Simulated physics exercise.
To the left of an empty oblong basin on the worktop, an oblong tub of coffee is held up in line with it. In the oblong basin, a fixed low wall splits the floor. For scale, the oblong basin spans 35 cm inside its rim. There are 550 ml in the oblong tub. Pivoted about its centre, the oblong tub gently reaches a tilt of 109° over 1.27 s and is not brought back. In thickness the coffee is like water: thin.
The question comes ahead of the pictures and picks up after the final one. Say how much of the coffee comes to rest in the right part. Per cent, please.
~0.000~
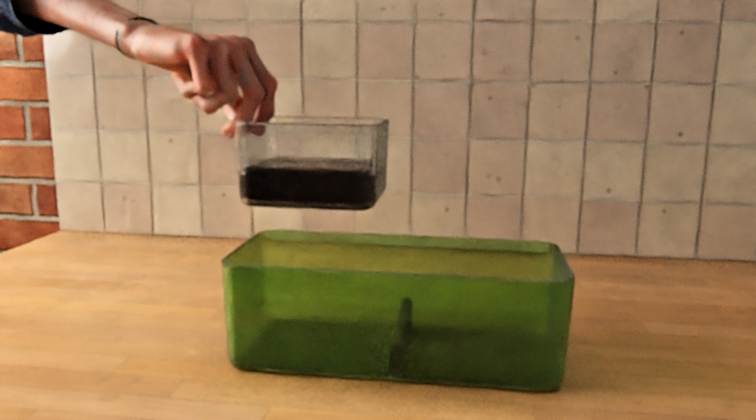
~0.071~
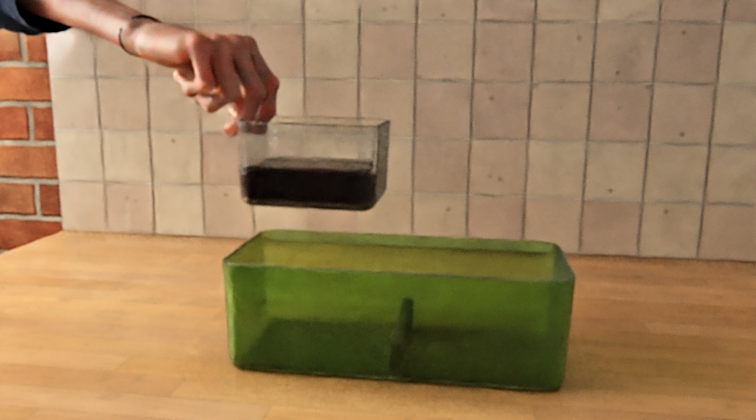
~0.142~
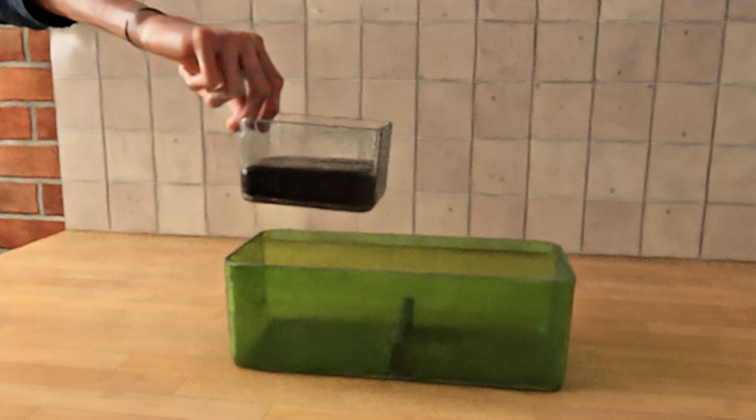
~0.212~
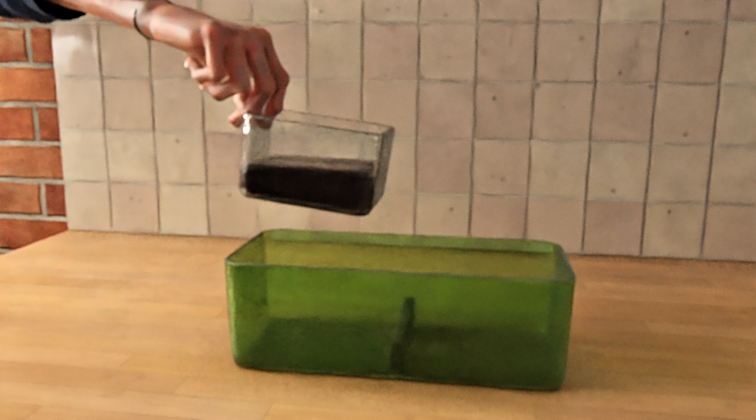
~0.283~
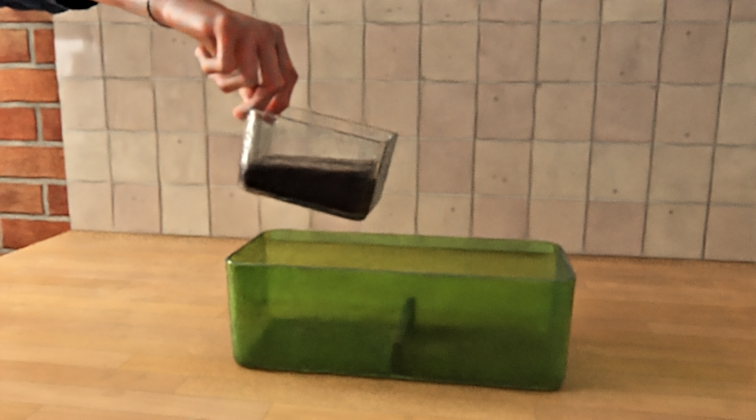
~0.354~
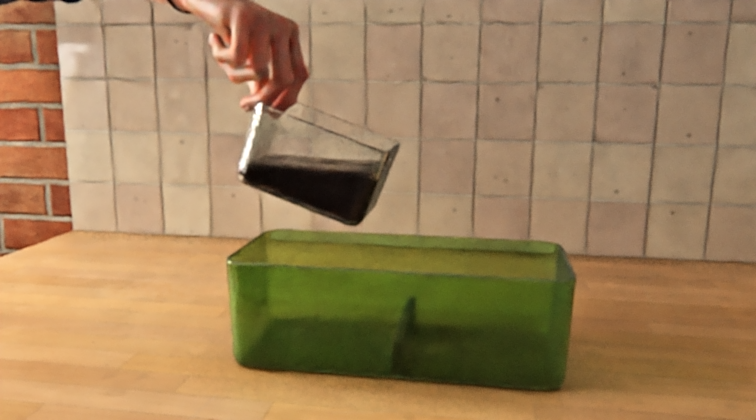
About 59 per cent comes to rest there.
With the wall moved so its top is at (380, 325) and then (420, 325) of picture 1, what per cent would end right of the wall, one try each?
Around 85 and 40 percent, in that order.
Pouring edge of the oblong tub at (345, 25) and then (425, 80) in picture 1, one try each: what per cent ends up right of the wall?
Some 40 and 95 per cent, in that order.
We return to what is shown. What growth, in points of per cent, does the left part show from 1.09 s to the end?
18 %.
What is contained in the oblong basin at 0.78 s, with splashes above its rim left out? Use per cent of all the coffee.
16 %, give or take.
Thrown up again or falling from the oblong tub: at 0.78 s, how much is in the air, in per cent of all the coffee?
Close to 22 per cent, I'd say.
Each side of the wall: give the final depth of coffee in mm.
I'd say close to 8 mm on the left, close to 14 mm on the right.
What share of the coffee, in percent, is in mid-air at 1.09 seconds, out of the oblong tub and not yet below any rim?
Roughly 5 %.
Then, 0.78 s in, the tilt is 74° and 62 per cent is still to pour, 1 is left of the wall and 15 right of it.
Then, 1.09 s in, the tilt is 104° and 15 per cent is still to pour, 22 is left of the wall and 57 right of it.
Then, 1.42 s in, the tilt is 109° and 0 per cent is still to pour, 40 is left of the wall and 59 right of it.
Then, 1.77 s in, the tilt is 109° and 0 per cent is still to pour, 40 is left of the wall and 59 right of it.
Finally, 40 per cent lies left of the wall, 59 right of it and 0 outside.
